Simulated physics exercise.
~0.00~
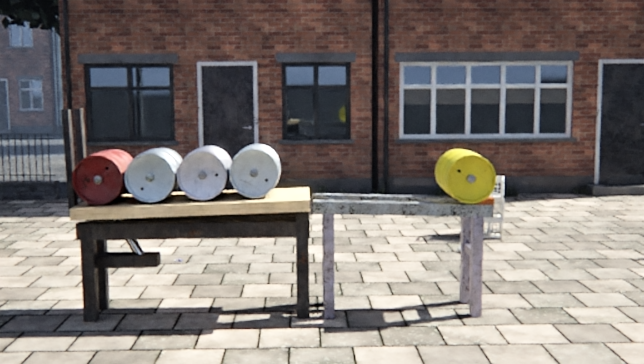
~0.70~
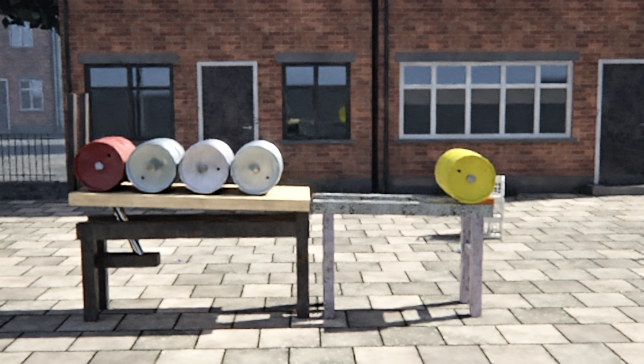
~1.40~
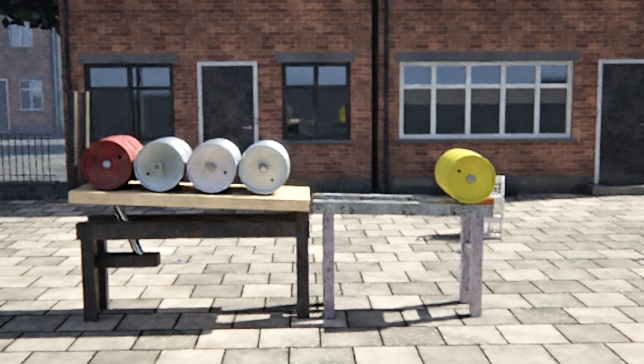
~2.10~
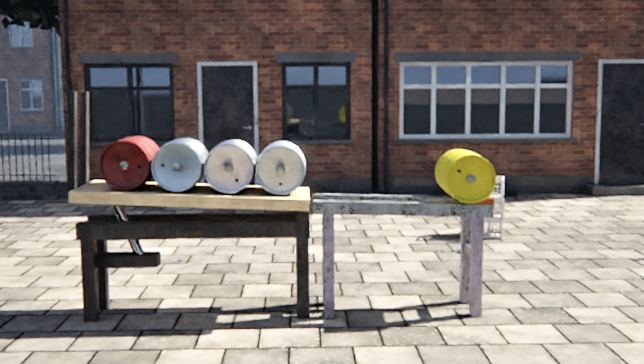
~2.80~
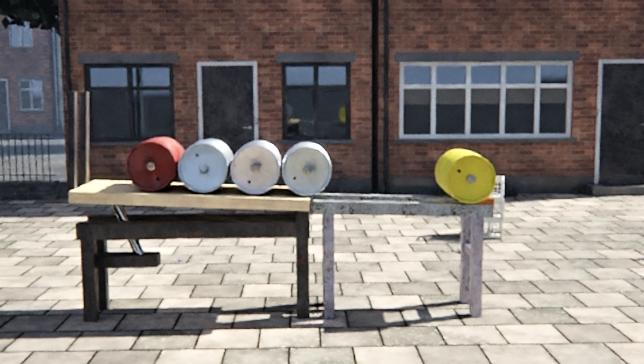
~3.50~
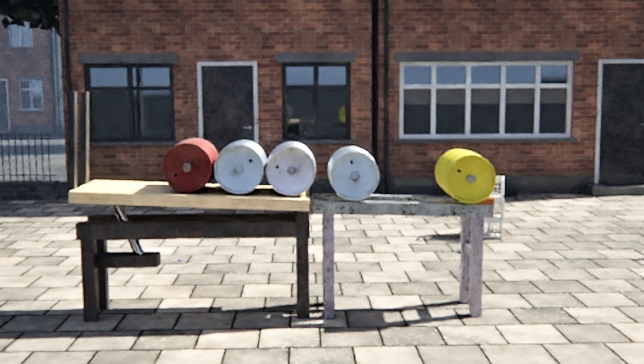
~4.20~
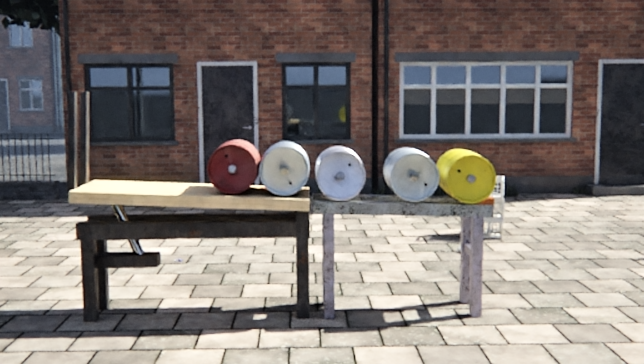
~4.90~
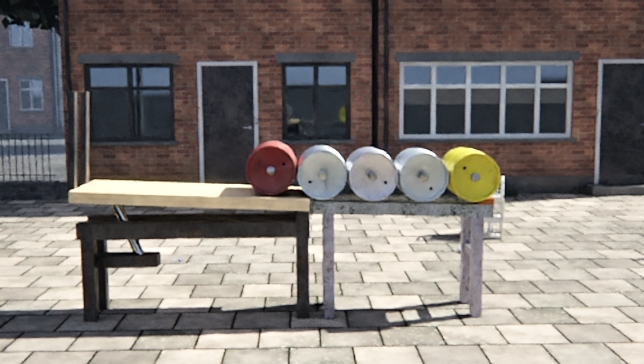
The footage shows a red keg and three pale ones rolling right along a tilting wooden deck onto adjoining rails, where the pale kegs bunch up against a yellow keg, which shifts slightly at the far end, while the red keg finishes near the deck's right edge.
